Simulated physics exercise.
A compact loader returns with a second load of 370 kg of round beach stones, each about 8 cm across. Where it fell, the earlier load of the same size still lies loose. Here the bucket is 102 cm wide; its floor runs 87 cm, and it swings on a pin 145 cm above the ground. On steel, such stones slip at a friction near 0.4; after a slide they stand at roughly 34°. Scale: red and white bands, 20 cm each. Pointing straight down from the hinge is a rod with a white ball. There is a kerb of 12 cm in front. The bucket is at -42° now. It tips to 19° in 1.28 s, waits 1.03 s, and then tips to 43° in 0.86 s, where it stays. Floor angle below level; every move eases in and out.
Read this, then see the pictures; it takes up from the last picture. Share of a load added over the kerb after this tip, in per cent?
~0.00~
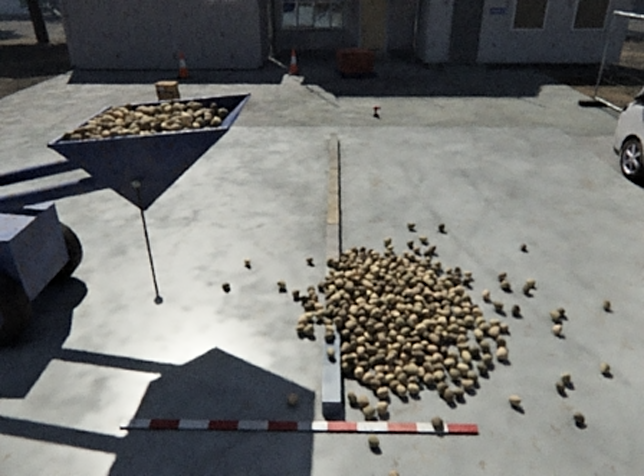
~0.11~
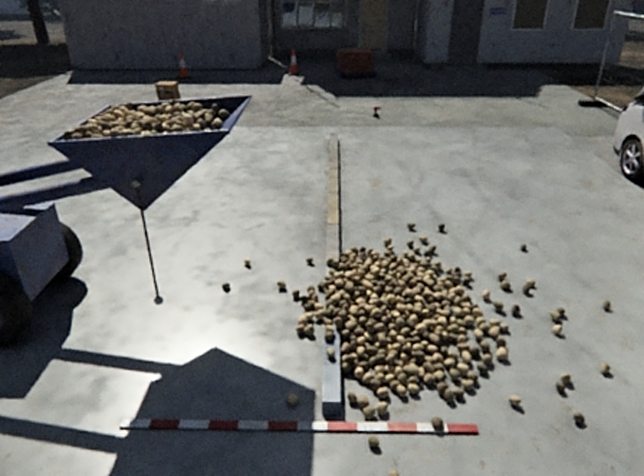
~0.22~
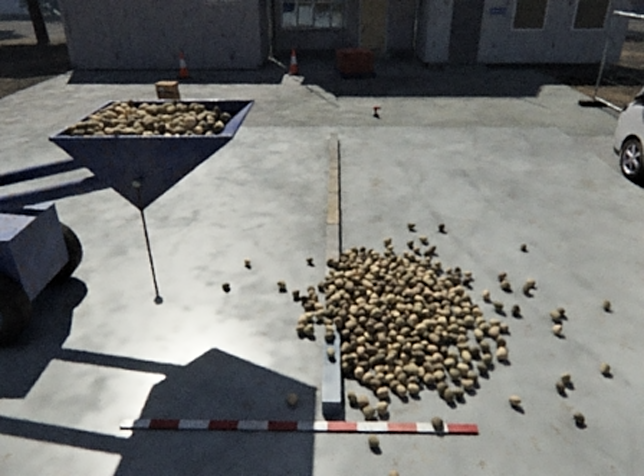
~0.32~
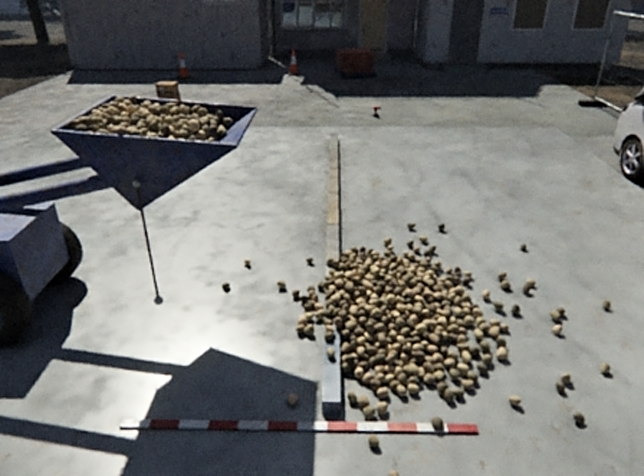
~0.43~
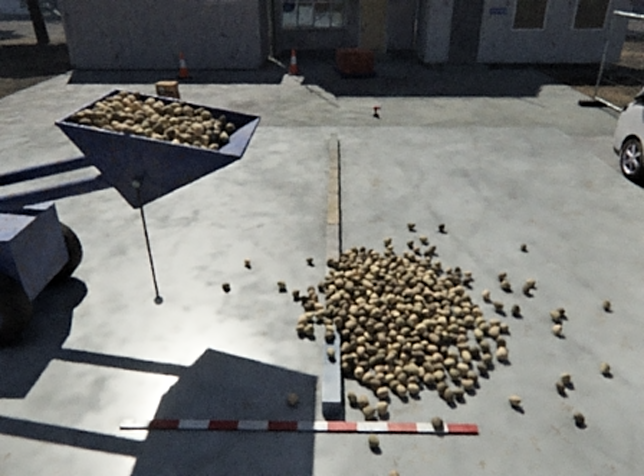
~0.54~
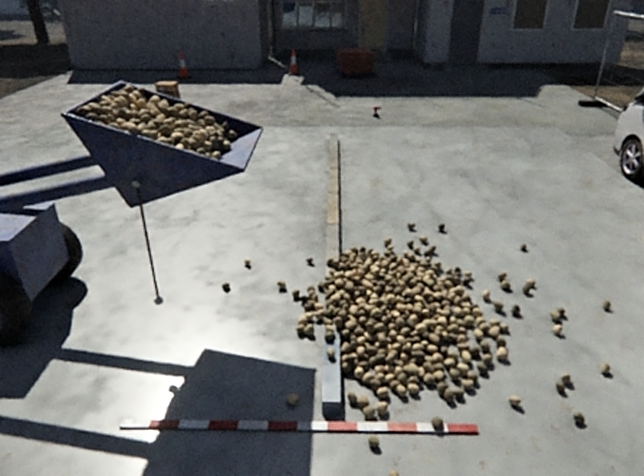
Some 11 %.
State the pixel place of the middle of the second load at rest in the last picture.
Around (296, 303).
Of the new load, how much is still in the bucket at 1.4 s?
Some 85 %, roughly, is held.
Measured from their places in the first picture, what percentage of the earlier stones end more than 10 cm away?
5 per cent.
After 1.0 s the floor is at 9°; in per cent of one load, 100 in the bucket, 7 on this side of the kerb, 93 over the kerb; the foremost stones are at (556, 303).
After 1.4 s the floor is at 19°; in per cent of one load, 86 in the bucket, 21 on this side of the kerb, 93 over the kerb; the foremost stones are at (556, 303).
After 3.6 s the floor is at 43°; in per cent of one load, 0 in the bucket, 97 on this side of the kerb, 103 over the kerb; the foremost stones are at (556, 303).
After 6.2 s the floor is at 43°; in per cent of one load, 0 in the bucket, 97 on this side of the kerb, 103 over the kerb; the foremost stones are at (556, 303). Net gain over the kerb, 11.
